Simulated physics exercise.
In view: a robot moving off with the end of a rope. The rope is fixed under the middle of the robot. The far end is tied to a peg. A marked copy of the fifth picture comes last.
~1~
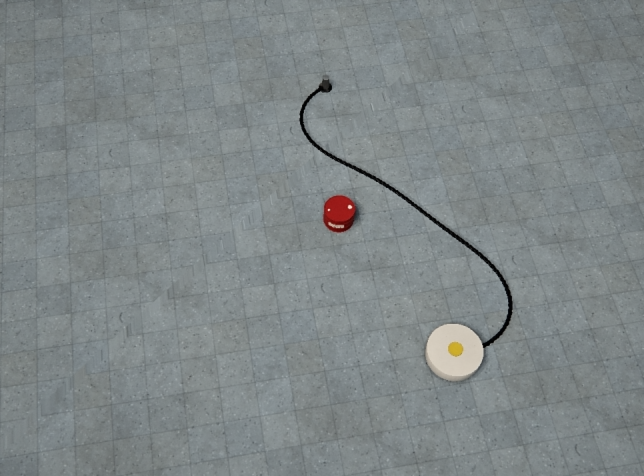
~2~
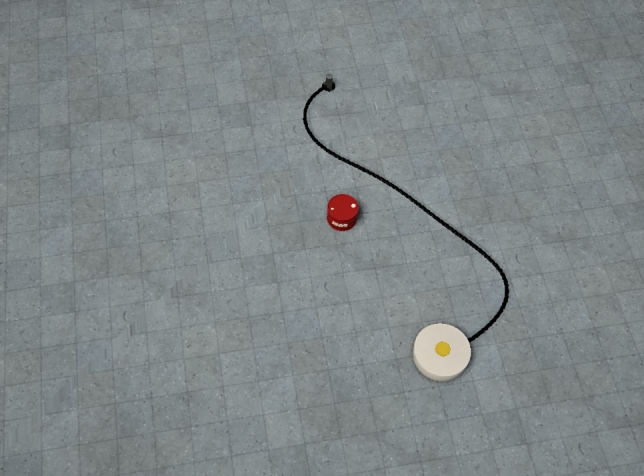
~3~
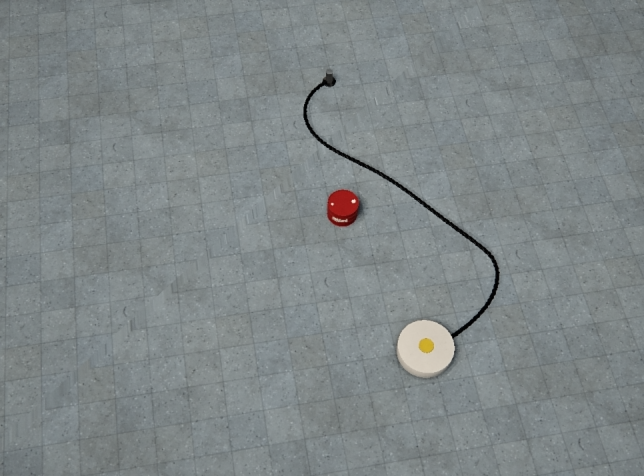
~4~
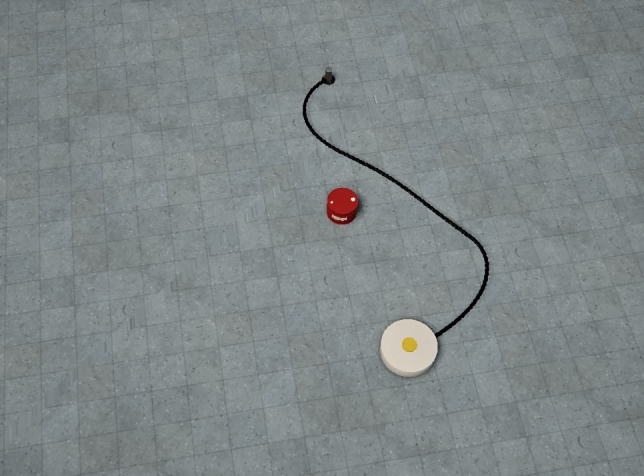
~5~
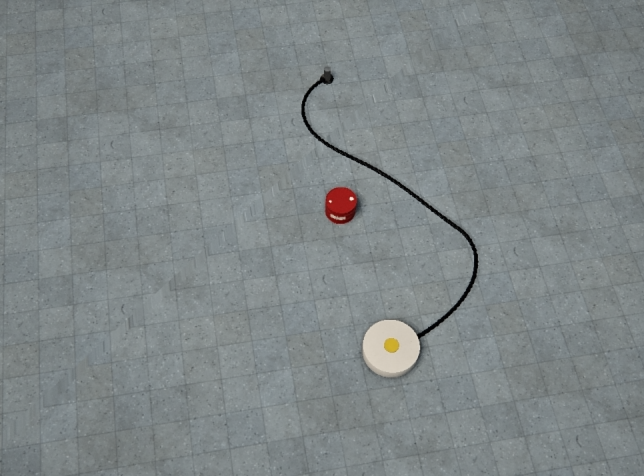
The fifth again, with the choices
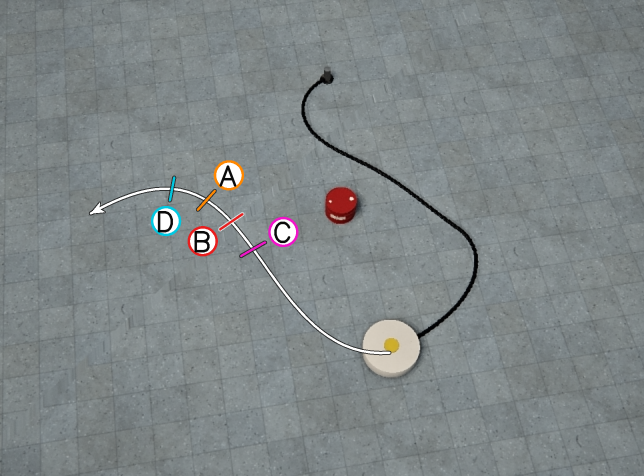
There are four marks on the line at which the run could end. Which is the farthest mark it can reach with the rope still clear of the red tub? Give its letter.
Up to mark A.
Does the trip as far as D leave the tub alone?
No.
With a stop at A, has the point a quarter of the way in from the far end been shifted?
By then, no.
On the marked copy, A at (206, 200); B at (231, 222); C at (253, 249); D at (172, 189); the route from (390, 353) via (247, 241) to (91, 213).
With A. Early on, robot (306, 314), middle of the rope (417, 199).
Further on, robot (253, 245), middle of the rope (417, 199).
At the end, robot (206, 196), middle of the rope (411, 202); nothing has been touched.
As for the rest, B is safe but short; C is safe but short; D brings the rope against the tub.
